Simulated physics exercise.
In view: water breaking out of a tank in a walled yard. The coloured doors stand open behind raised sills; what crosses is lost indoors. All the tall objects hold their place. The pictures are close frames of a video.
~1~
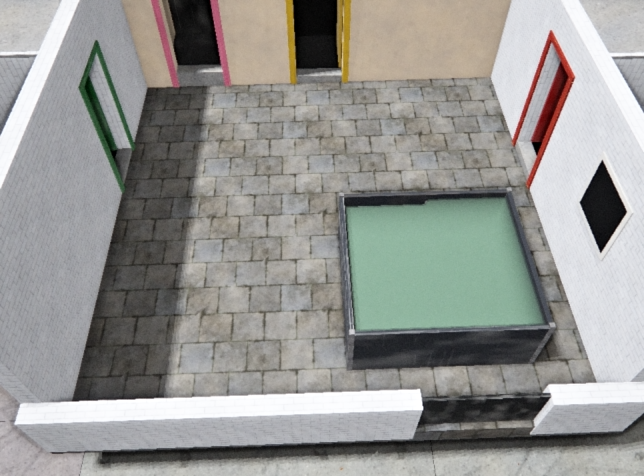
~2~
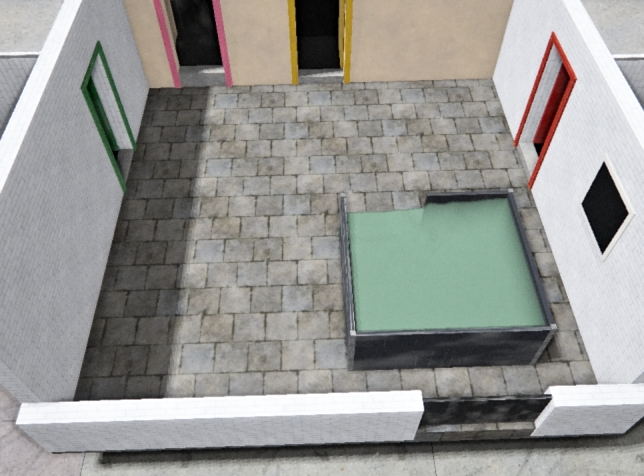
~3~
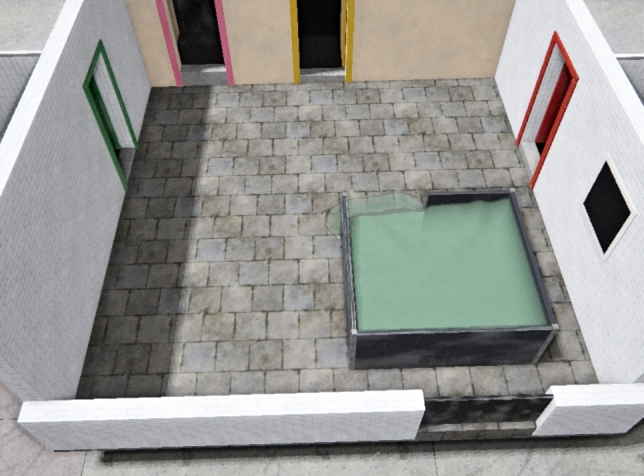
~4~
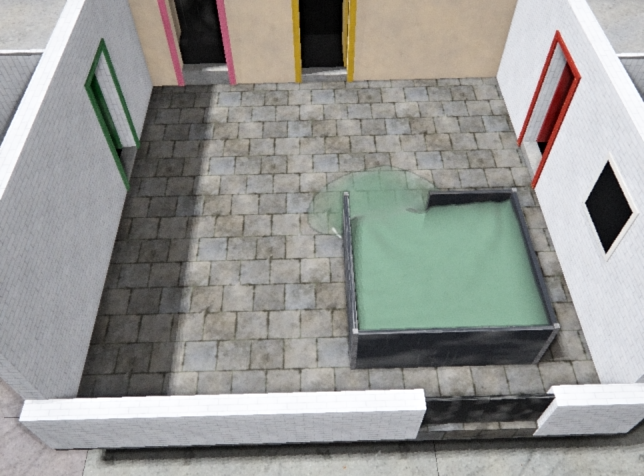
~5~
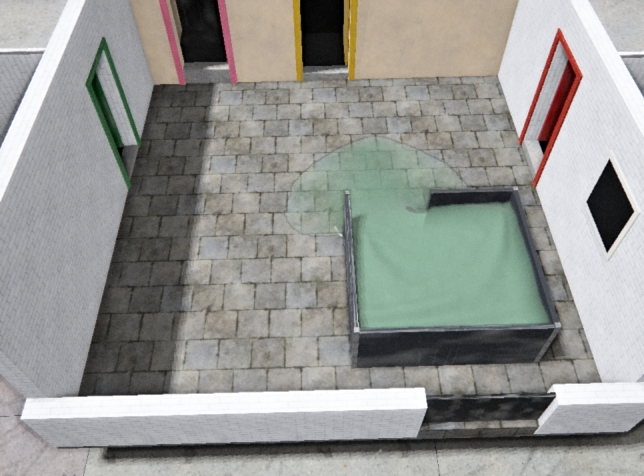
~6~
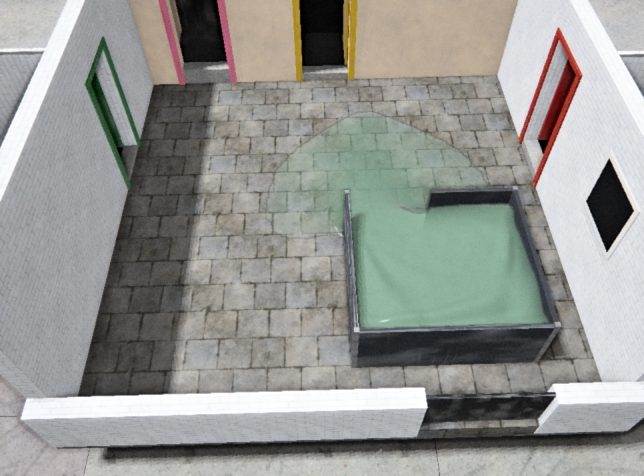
A dark-walled tank of green water leaks through its far side, spreading across the paved yard.
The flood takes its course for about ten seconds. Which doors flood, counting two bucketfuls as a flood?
The yellow door floods; the green door floods; the red door holds within the limit; the pink door holds within the limit.
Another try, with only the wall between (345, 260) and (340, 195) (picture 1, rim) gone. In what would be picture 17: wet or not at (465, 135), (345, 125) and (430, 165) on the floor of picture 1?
As listed: Dry, no water, dry.
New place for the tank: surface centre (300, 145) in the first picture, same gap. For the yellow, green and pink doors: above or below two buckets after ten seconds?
My reading: The yellow door floods, the green door floods, the pink door is over.
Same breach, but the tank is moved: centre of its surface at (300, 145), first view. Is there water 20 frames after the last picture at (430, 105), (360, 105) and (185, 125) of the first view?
In turn: Flooded, covered, wet.
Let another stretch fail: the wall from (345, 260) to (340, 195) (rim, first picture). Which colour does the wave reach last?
Last comes the one in red.
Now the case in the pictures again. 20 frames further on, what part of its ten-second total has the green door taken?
Roughly 5 per cent.
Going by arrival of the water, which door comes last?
I say the green one.
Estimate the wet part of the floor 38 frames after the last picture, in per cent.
Close to 90 %.
A moment on, water covers 40 % of the floor; the yellow door under two buckets in, the green door not reached, the red door wet at the sill, nothing in, the pink door not reached.
Next, water covers 50 % of the floor; the yellow door far over two buckets in, the green door not reached, the red door wet at the sill, nothing in, the pink door wet at the sill, nothing in.
Then, water covers 50 % of the floor; the yellow door far over two buckets in, the green door under two buckets in, the red door wet at the sill, nothing in, the pink door wet at the sill, nothing in.
Later, water covers 90 % of the floor; the yellow door far over two buckets in, the green door over two buckets in, the red door wet at the sill, nothing in, the pink door wet at the sill, nothing in.
In the end, water covers 100 % of the floor; the yellow door far over two buckets in, the green door over two buckets in, the red door wet at the sill, nothing in, the pink door wet at the sill, nothing in.
